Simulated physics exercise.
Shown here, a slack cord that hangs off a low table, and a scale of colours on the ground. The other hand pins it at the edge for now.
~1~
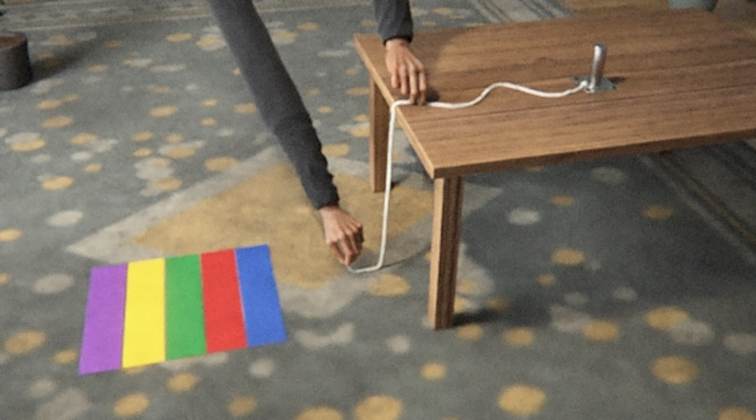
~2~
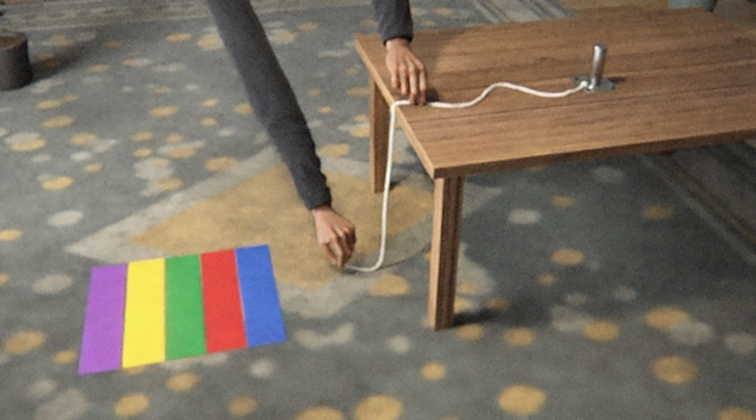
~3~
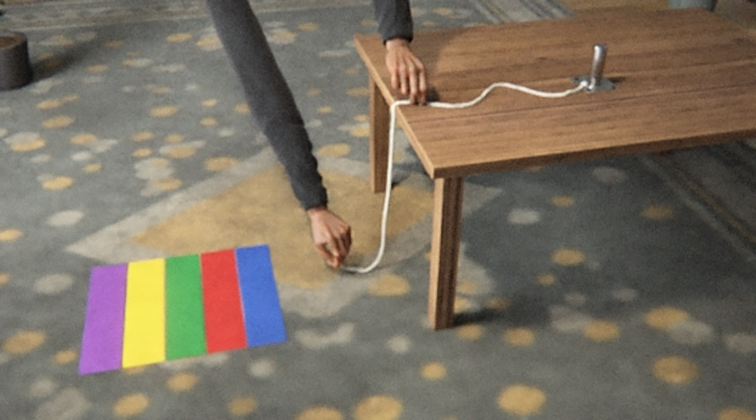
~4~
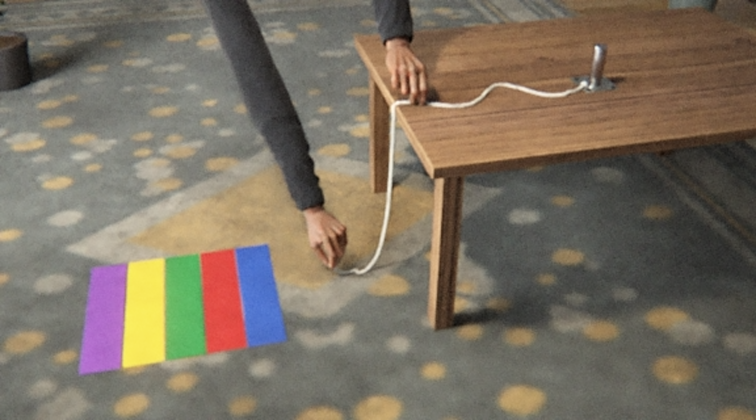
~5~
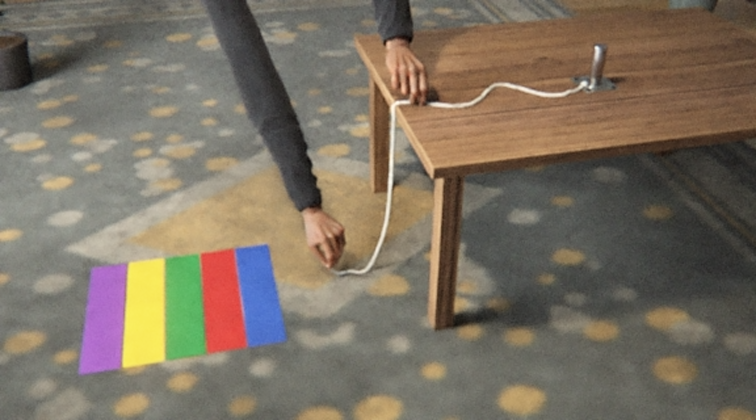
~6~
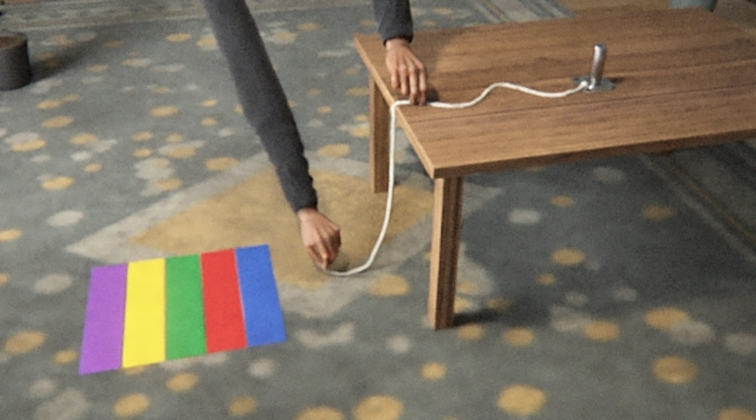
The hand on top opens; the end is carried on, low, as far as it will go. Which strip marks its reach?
It halts on the green strip.
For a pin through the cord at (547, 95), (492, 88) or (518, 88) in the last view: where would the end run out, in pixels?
In that order: (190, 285), (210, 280) and (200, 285).
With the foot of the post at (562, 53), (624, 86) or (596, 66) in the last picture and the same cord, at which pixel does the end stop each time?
Try by try, around (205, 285), (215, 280) and (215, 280).
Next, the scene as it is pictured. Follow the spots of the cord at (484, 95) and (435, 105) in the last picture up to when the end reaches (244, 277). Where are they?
The first at (458, 99), the second at (397, 106).
Soon after, end near (244, 277); over blue.
After that, end near (203, 283); over red.
At the stop, end near (180, 286); over green. Over green.
